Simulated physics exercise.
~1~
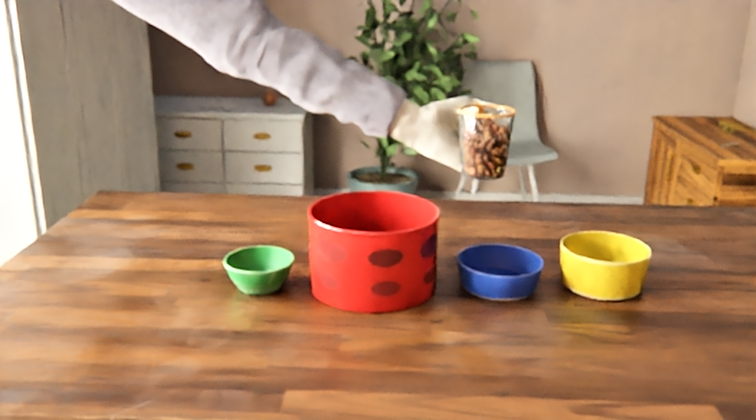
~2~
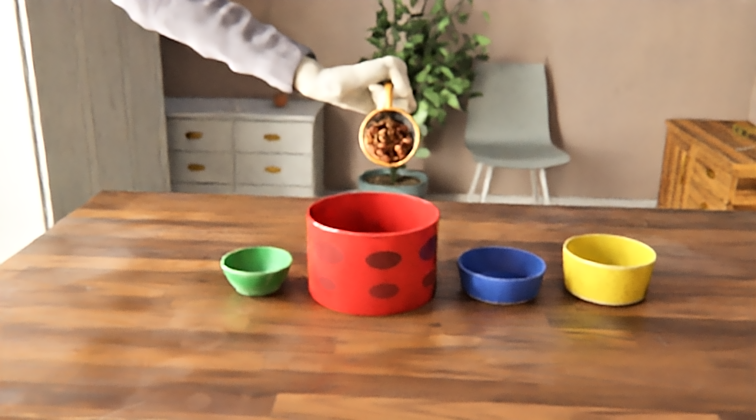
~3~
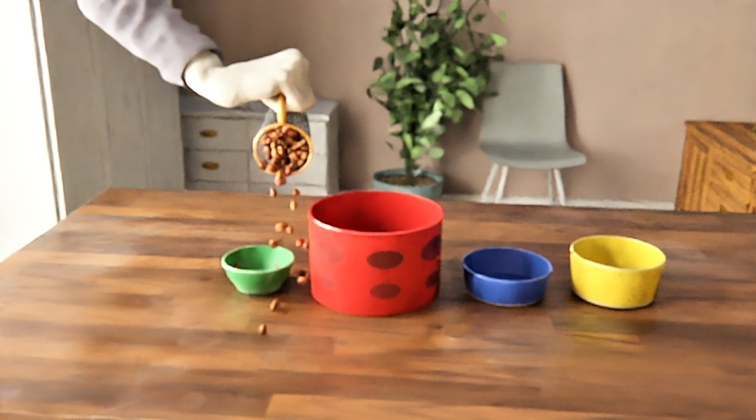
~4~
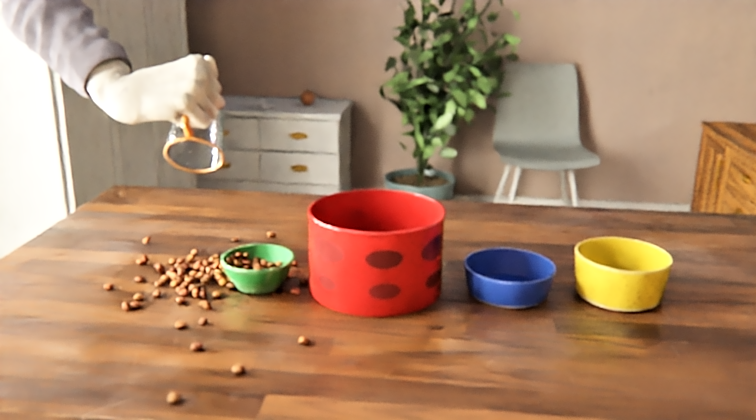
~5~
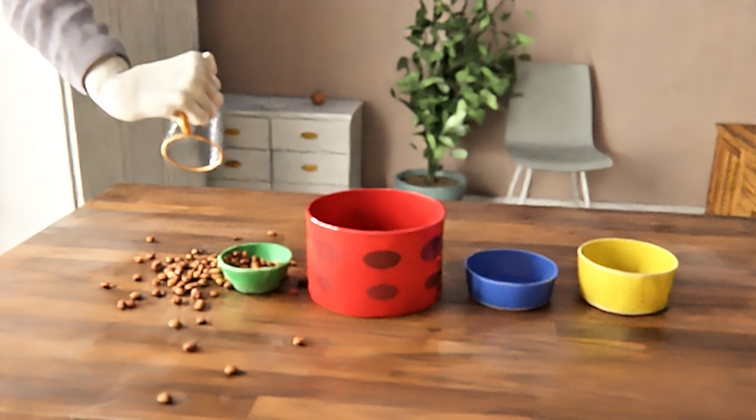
A gloved hand moves a cup left and pours brown kibble into and around a green bowl.
